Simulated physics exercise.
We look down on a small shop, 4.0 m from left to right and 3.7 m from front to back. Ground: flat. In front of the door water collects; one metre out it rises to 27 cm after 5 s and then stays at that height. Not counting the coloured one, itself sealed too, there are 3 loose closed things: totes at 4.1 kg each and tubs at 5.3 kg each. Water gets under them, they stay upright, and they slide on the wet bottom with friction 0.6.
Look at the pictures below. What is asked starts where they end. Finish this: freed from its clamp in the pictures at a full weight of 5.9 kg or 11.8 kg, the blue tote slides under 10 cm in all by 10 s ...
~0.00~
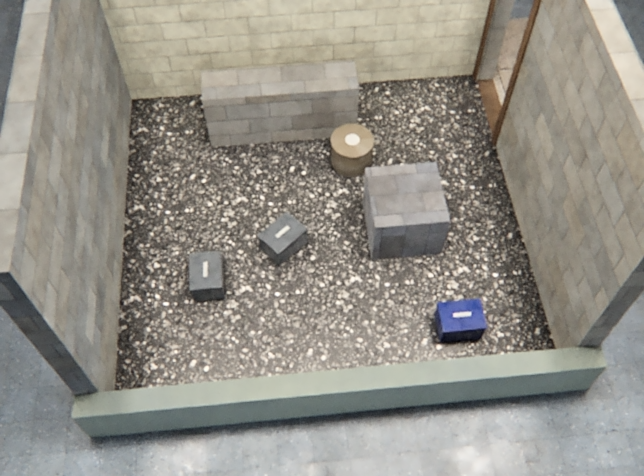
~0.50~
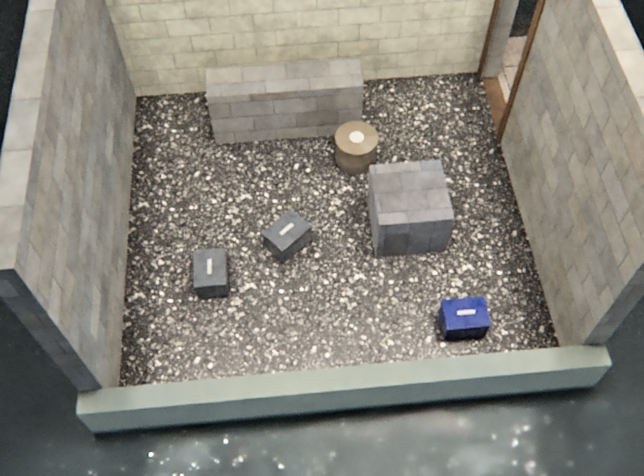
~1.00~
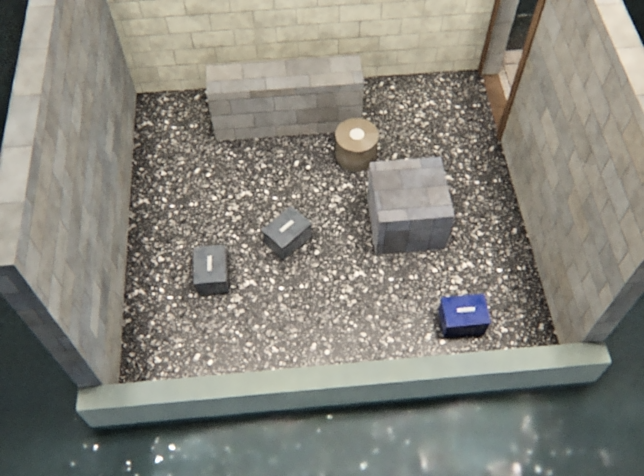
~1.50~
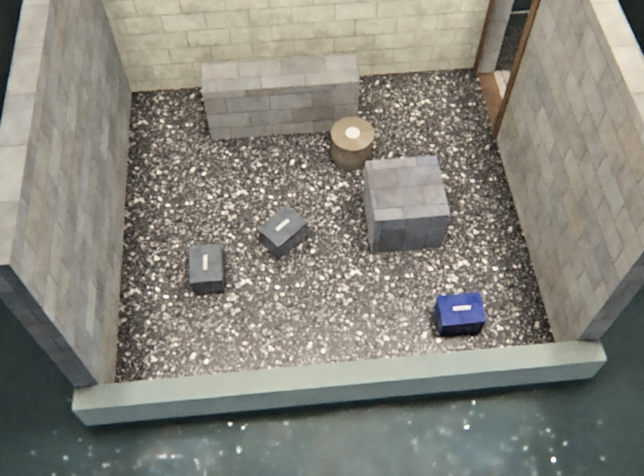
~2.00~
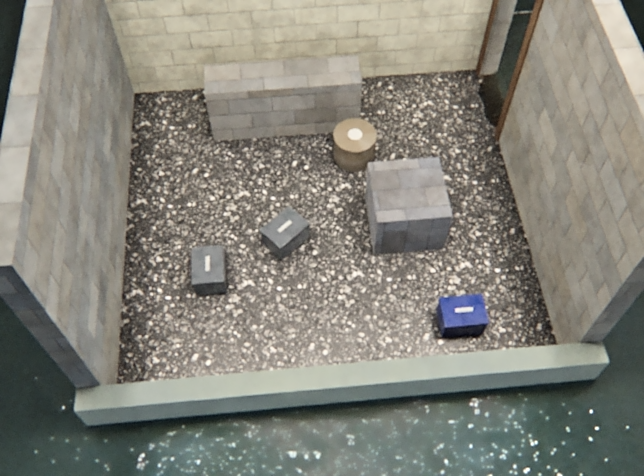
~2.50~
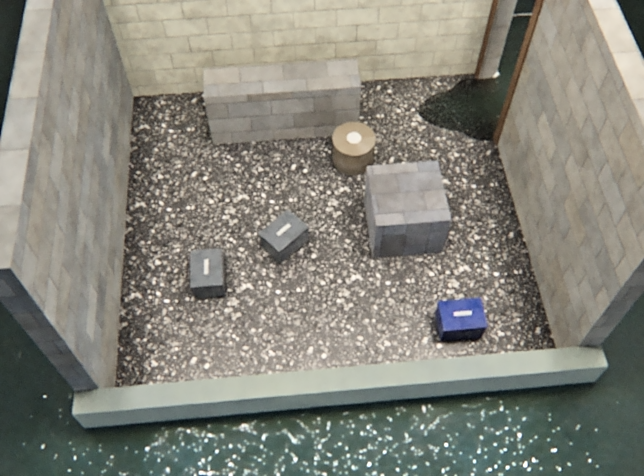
Even at the lighter weight.
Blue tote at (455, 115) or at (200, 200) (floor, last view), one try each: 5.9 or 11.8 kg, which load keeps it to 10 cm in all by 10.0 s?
First try, both options fail; second try, both options fail.
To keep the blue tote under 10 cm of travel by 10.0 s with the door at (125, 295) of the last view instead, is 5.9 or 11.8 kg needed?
Short version: Neither mass is sufficient.
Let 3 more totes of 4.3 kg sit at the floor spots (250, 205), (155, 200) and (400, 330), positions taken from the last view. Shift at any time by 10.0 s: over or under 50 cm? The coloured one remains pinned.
Listed in order, they go over the bar, over the bar, beneath the bar.
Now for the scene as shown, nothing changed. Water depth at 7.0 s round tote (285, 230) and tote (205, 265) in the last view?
Close to 3 and 3 centimetres.
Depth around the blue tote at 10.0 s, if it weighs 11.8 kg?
4 cm, roughly.
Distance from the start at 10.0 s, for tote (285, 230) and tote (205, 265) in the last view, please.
In turn: 100 cm, 140 cm.
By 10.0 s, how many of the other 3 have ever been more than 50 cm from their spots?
It adds up to 3.
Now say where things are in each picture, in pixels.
The first frame shows the blue tote at (462, 315), on the bottom; 0.0 m2 under water; 0 of 4 have shifted.
The second frame shows the blue tote at (466, 313) rests on the ground; 0.0 m2 under water; 0 of 4 have shifted.
The third frame shows the blue tote at (466, 310), on the bottom; water covers 0.0 m2; 0 of 4 have shifted.
The fourth frame shows the blue tote at (462, 308) rests on the ground; 0.0 m2 under water; 0 of 4 have shifted.
The fifth frame shows the blue tote at (464, 310) rests on the ground; water covers 0.0 m2; 0 of 4 have shifted.
The sixth frame shows the blue tote at (463, 314) rests on the ground; 0.4 m2 under water; 0 of 4 have shifted.
After 3.5 s the blue tote would be 0 cm from its start with 5.9 kg and 0 cm from its start with 11.8 kg; 0 cm of water round it then.
After 4.5 s the blue tote would be 0 cm from its start with 5.9 kg and 0 cm from its start with 11.8 kg; 0 cm of water round it then.
After 7.0 s the blue tote would be 0 cm from its start with 5.9 kg and 0 cm from its start with 11.8 kg; 0 cm of water round it then.
After 10.0 s the blue tote would be 0 cm from its start with 5.9 kg and 0 cm from its start with 11.8 kg; 4 cm of water round it then.
